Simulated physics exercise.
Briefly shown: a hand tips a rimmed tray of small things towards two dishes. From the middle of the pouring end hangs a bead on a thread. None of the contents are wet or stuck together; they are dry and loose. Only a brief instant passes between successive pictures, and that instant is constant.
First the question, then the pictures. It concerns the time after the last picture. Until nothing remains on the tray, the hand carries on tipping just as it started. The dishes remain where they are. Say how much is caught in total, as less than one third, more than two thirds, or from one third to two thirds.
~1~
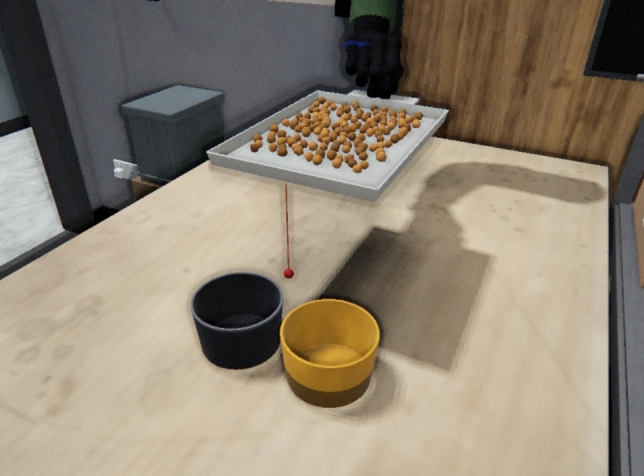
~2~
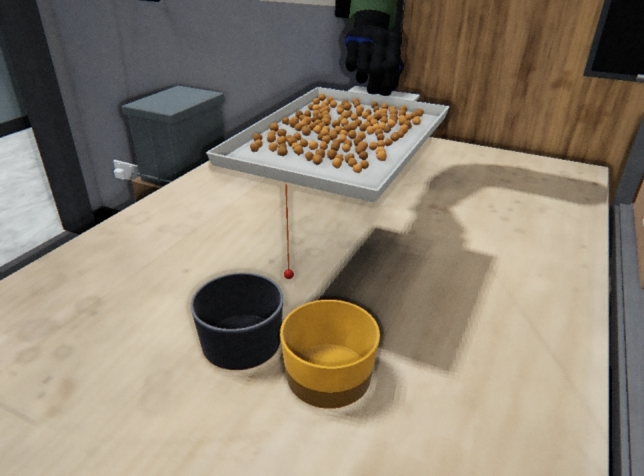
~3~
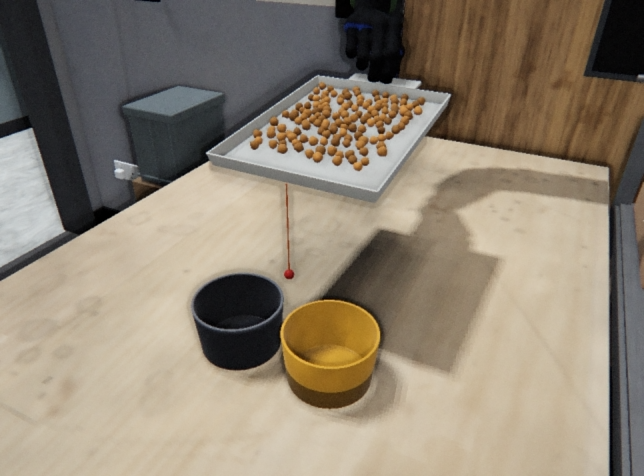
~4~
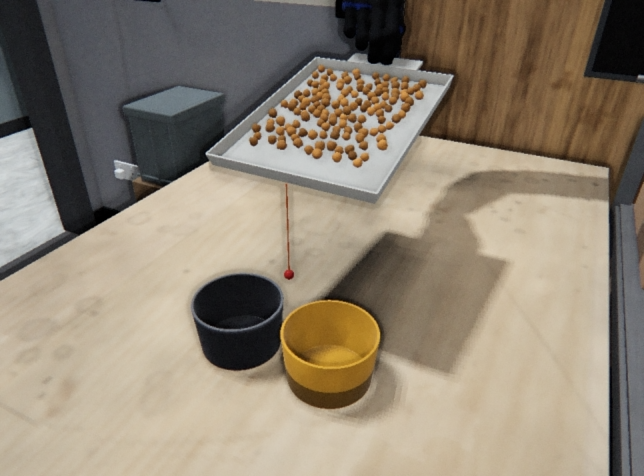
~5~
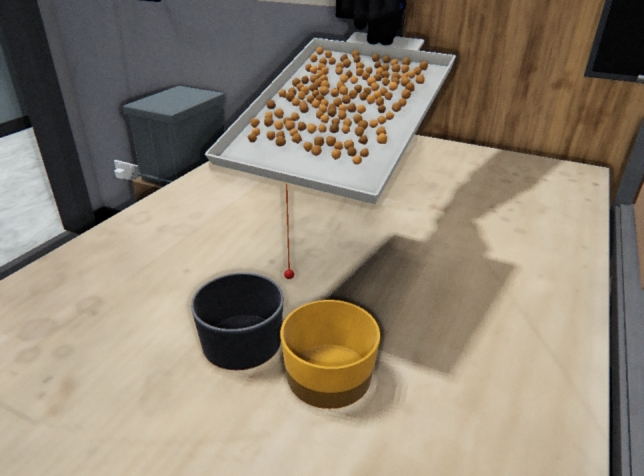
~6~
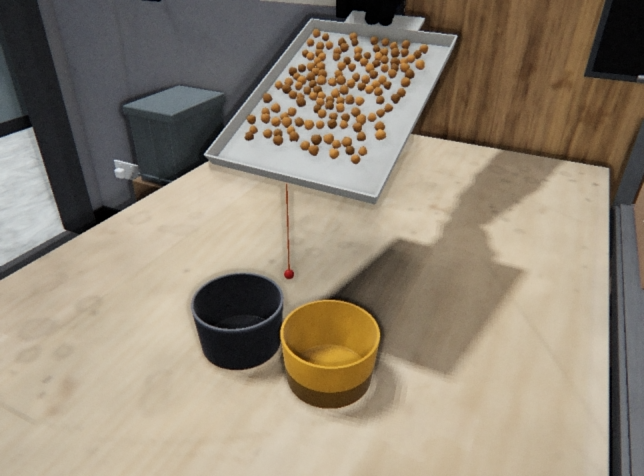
The way it goes, the dishes gather better than two thirds of the pieces.
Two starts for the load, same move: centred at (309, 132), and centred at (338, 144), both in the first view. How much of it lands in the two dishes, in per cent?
Roughly 90 and 80 percent, in that order.
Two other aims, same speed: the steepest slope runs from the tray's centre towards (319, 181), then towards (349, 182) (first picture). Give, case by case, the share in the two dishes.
Around 80 percent for the first aim and around 60 percent for the second.
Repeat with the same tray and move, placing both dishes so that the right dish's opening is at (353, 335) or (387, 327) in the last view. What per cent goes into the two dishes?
Roughly 70% the first time and 30% the second time.
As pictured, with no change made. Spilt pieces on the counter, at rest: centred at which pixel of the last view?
Approximately (232, 420).
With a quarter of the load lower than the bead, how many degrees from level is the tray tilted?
I'd say it is tilted about 90°.
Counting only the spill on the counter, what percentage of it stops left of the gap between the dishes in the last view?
80 per cent, roughly.
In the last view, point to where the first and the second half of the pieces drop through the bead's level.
I'd say around (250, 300) at first, then around (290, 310).
Soon after the last picture, tray tipped steeply; most on the tray; a stray few in the left dish; a small part in the air.
A little later, tray tipped past a quarter turn; about two thirds on the tray; a small part in the right dish; a small part in the left dish; a small part outside both; a small part in the air.
Later still, tray tipped past a quarter turn; about a third in the right dish; about half in the left dish; about a quarter outside both.
At rest, tray tipped past a quarter turn; about a third in the right dish; about half in the left dish; about a quarter outside both.
